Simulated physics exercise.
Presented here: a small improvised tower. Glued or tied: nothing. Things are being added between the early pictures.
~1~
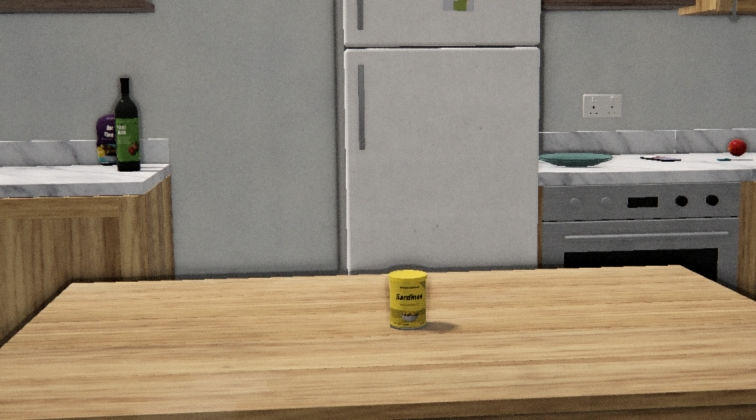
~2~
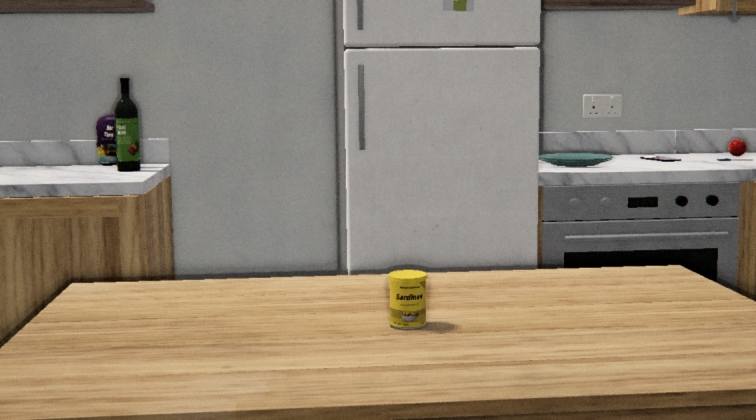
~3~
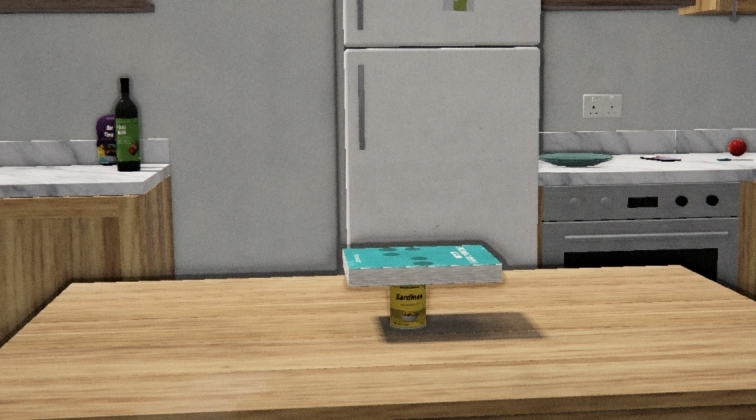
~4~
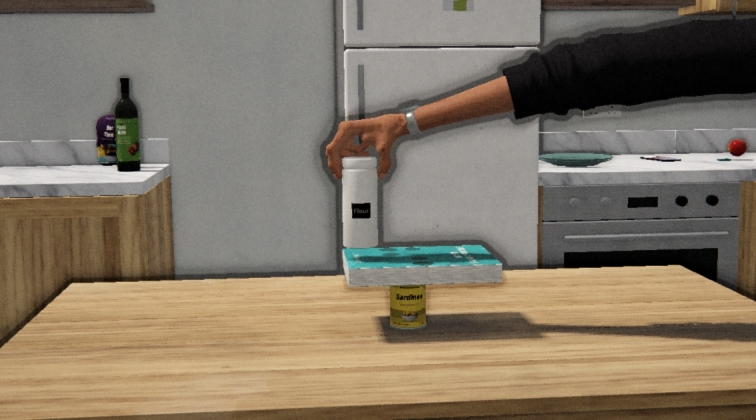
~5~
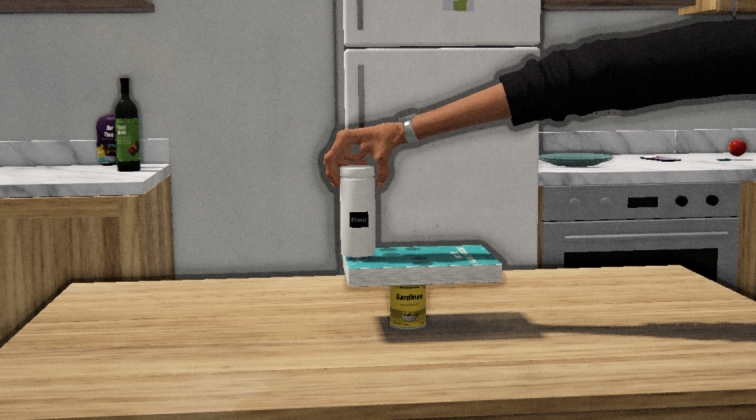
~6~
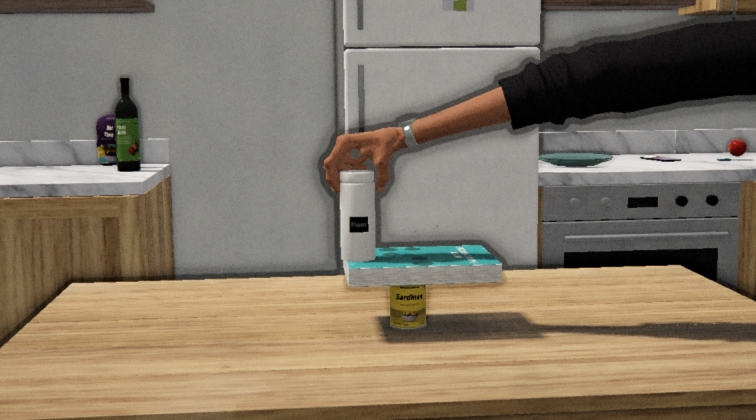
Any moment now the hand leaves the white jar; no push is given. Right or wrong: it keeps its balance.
Right.
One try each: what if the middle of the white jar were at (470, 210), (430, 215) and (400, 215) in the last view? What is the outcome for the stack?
Topples, stands firm, stands firm.
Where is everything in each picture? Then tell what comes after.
In the first picture, the last thing is not in view yet.
In the second picture, the last thing is not in view yet.
In the third picture, the last thing is not in view yet; turquoise book (419, 265).
In the fourth picture, still above its spot; white jar (360, 202); turquoise book (419, 265).
In the fifth picture, still above its spot; white jar (358, 211); turquoise book (419, 265).
In the sixth picture, set down, still held; white jar (358, 216); turquoise book (419, 265).
Then, 0.60 s past the last view, nothing moves.
Then, 1.40 s past the last view, white jar resting near (357, 216).
Finally, all 3 still in place. Final places as the last picture's camera would see them, white jar near (356, 216). The stack holds.
